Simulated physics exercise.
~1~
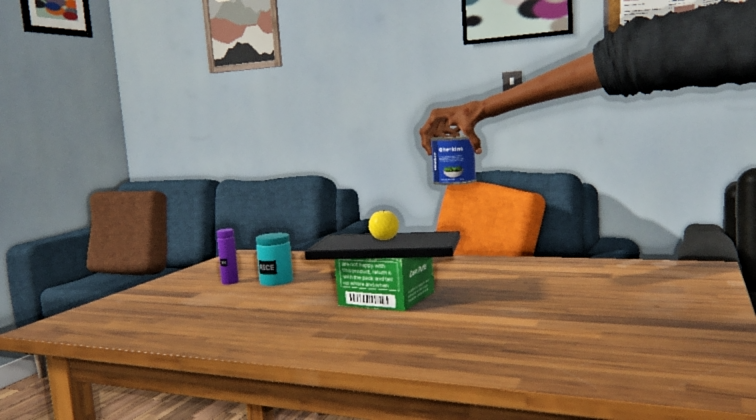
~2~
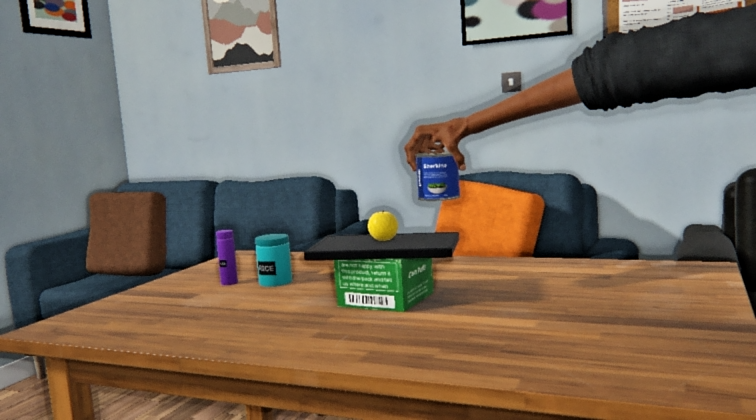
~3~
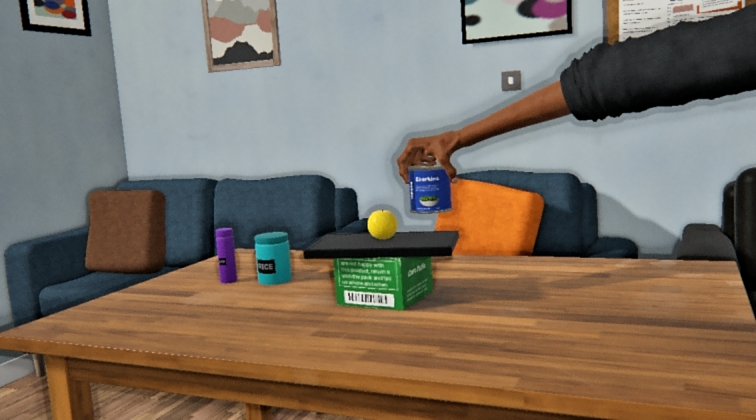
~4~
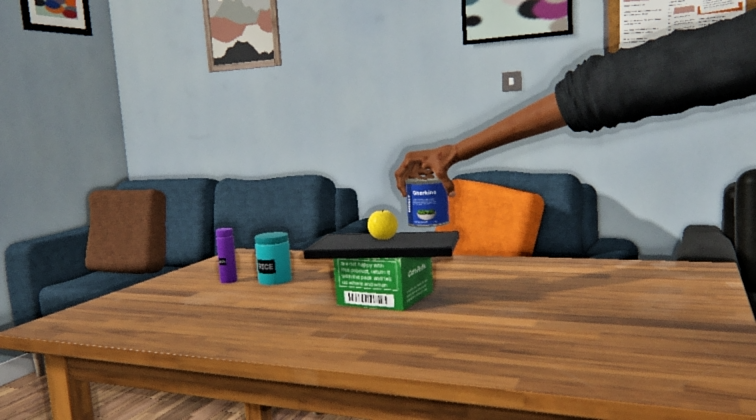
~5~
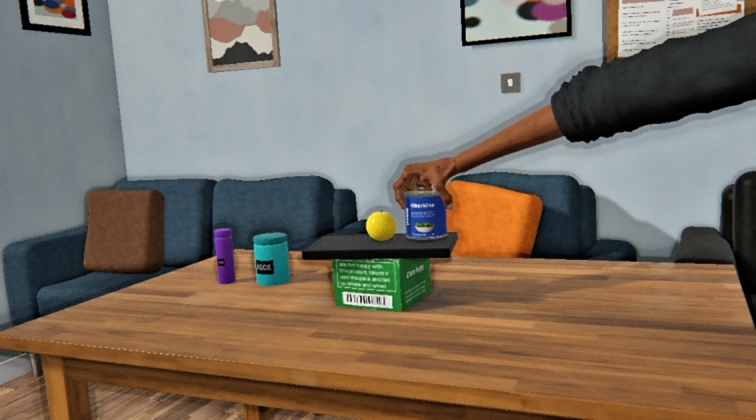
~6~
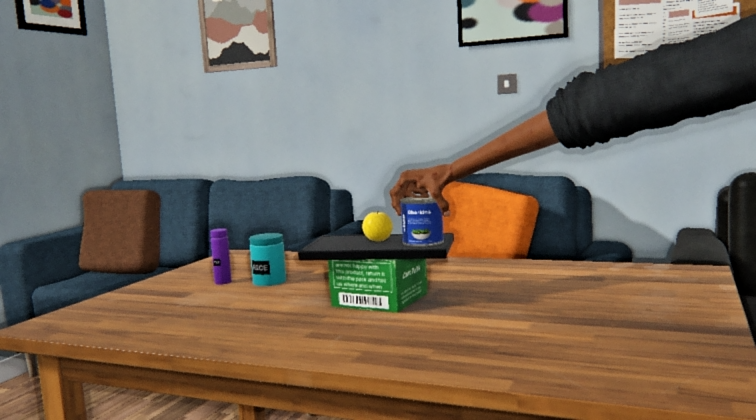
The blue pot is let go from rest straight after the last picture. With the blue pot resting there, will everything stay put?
It will remain standing.
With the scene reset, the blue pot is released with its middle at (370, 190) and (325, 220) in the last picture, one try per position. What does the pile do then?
Case one: The pile topples; case two: It stands firm.
Then, 0.90 s on from there, no change.
Then, 2.00 s on from there, blue pot resting near (423, 221).
In the end, all 6 unmoved. At the end, from the last picture's camera, blue pot near (423, 221). The pile keeps its balance.
